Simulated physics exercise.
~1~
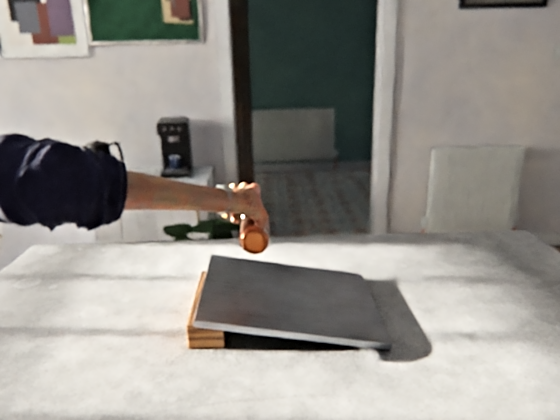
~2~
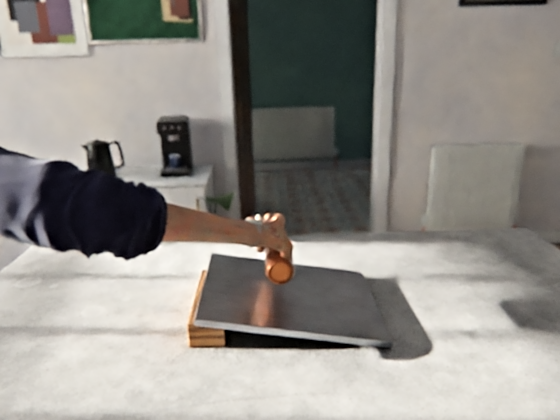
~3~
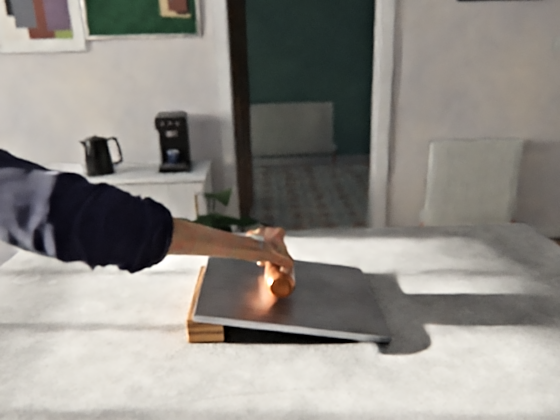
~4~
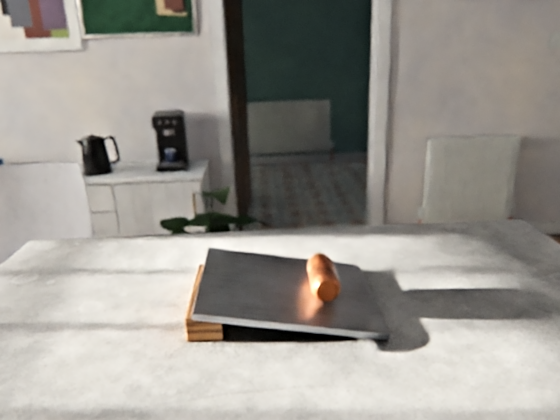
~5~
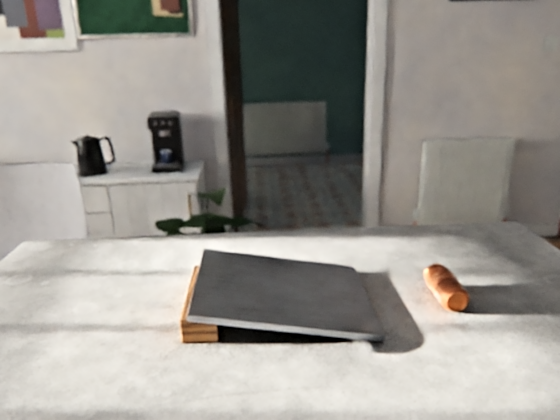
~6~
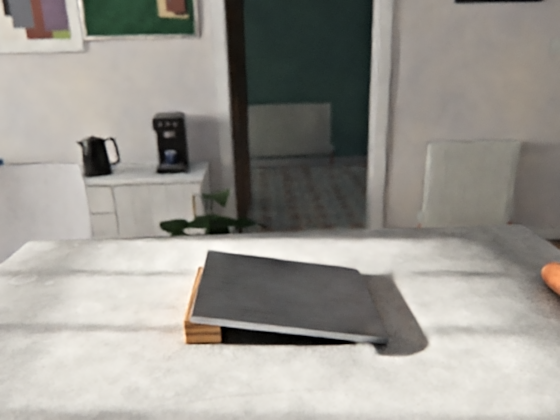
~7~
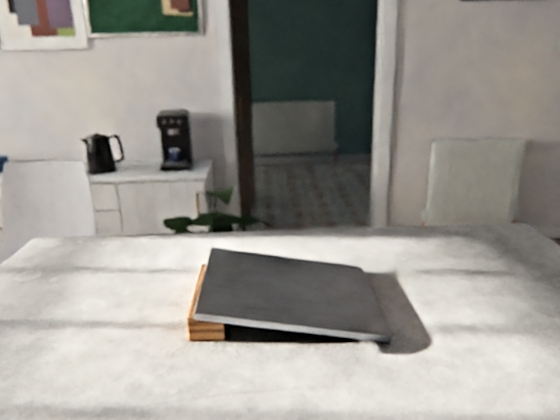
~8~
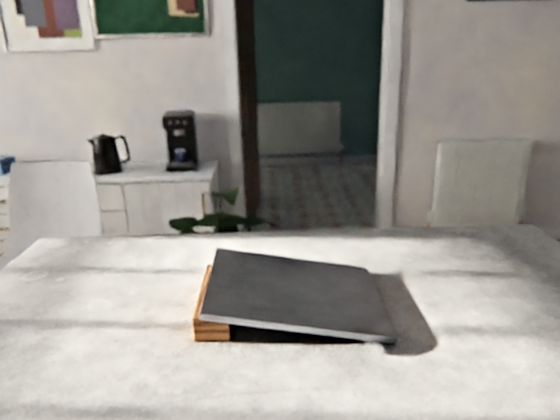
On a pale table in a home, a hand lowered an orange can onto its side on a tilted gray board and let go. The can rolled down to the right, crossed the tabletop and went out of view, leaving the board in place.
